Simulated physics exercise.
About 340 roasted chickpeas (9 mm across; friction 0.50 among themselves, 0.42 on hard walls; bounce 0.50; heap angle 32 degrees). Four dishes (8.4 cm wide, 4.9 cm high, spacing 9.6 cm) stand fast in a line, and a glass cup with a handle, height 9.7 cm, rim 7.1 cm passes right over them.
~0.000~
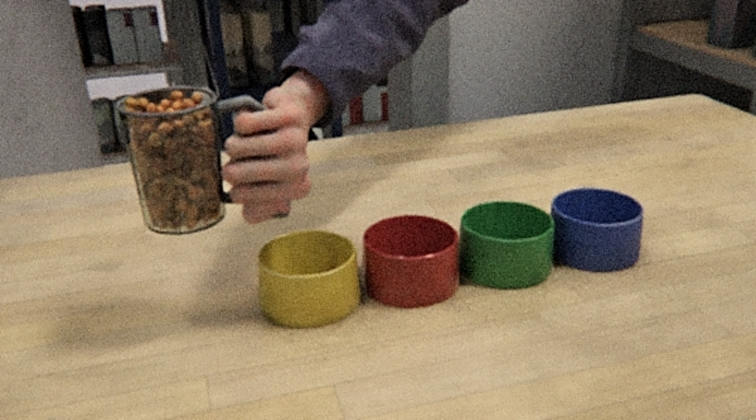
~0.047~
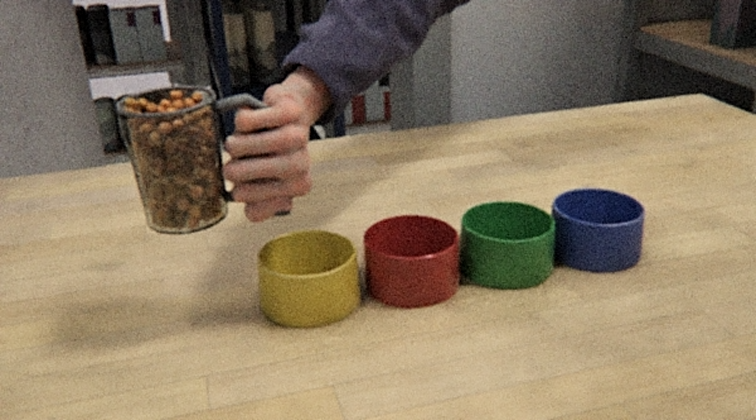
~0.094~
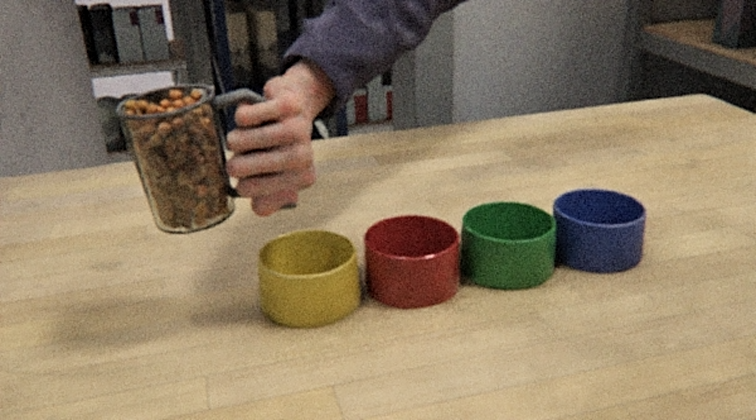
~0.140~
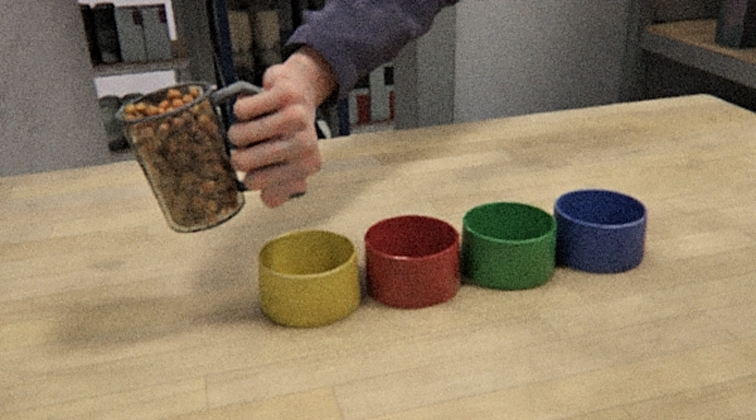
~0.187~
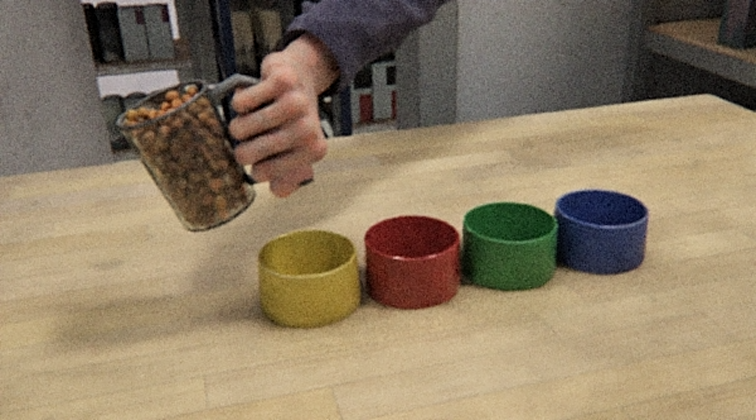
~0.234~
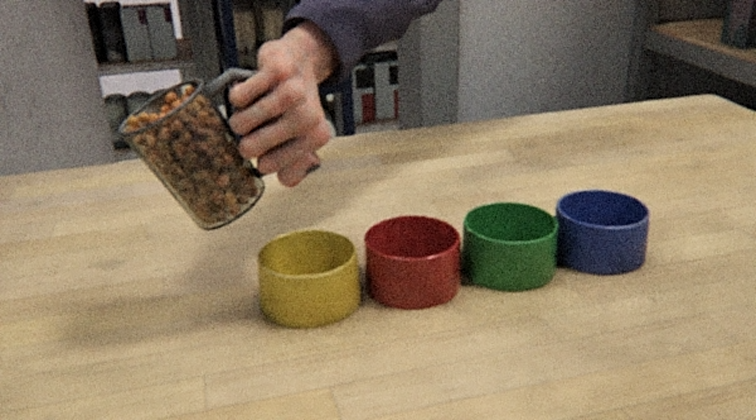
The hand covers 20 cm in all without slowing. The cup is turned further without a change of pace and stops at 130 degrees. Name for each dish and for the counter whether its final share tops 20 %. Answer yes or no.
Red dish: No; blue dish: No; green dish: No; yellow dish: No; on the counter: Yes.
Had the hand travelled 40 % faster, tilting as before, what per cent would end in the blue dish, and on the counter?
Blue 0; counter 30.
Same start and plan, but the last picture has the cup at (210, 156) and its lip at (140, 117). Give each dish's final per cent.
Red 40; blue 0; green 0; yellow 40.
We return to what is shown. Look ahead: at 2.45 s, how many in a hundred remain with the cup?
About 0 per cent.
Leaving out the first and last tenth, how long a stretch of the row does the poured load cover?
Some 12 cm.
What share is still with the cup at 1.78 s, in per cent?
Roughly 0 per cent.
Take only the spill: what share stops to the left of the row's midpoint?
Roughly 100 per cent.
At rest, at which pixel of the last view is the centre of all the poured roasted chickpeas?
Around (211, 312).
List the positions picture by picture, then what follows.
Cup at (177, 161), tilt 0 degrees, lip at (118, 106), moved 0.0 cm; middle of the pieces at (175, 163); yellow dish at (307, 253); red dish at (410, 236); green dish at (507, 220); blue dish at (597, 206), in the first picture.
Cup at (178, 161), tilt 1 degrees, lip at (118, 107), moved 0.1 cm; middle of the pieces at (176, 163), in the second picture.
Cup at (181, 160), tilt 5 degrees, lip at (118, 110), moved 0.3 cm; middle of the pieces at (180, 162), in the third picture.
Cup at (187, 159), tilt 12 degrees, lip at (118, 116), moved 0.8 cm; middle of the pieces at (185, 162), in the fourth picture.
Cup at (192, 158), tilt 19 degrees, lip at (119, 123), moved 1.2 cm; middle of the pieces at (191, 161), in the fifth picture.
Cup at (198, 157), tilt 26 degrees, lip at (121, 131), moved 1.6 cm; middle of the pieces at (197, 160); yellow dish at (307, 253); red dish at (412, 237); green dish at (510, 222); blue dish at (602, 208). Its pace works out near 145 degrees a second; the hand travels 9 cm a second, in the sixth picture.
After 1.16 s, tilt 130 degrees; cup holds 5 %, yellow 10 %.
After 1.78 s, tilt 130 degrees; cup holds 0 %, yellow 10 %.
After 2.45 s, tilt 130 degrees; cup holds 0 %, yellow 10 %.
By 2.8 s all is still; red 0 %, blue 0 %, green 0 %, yellow 10 %, counter 90 %.
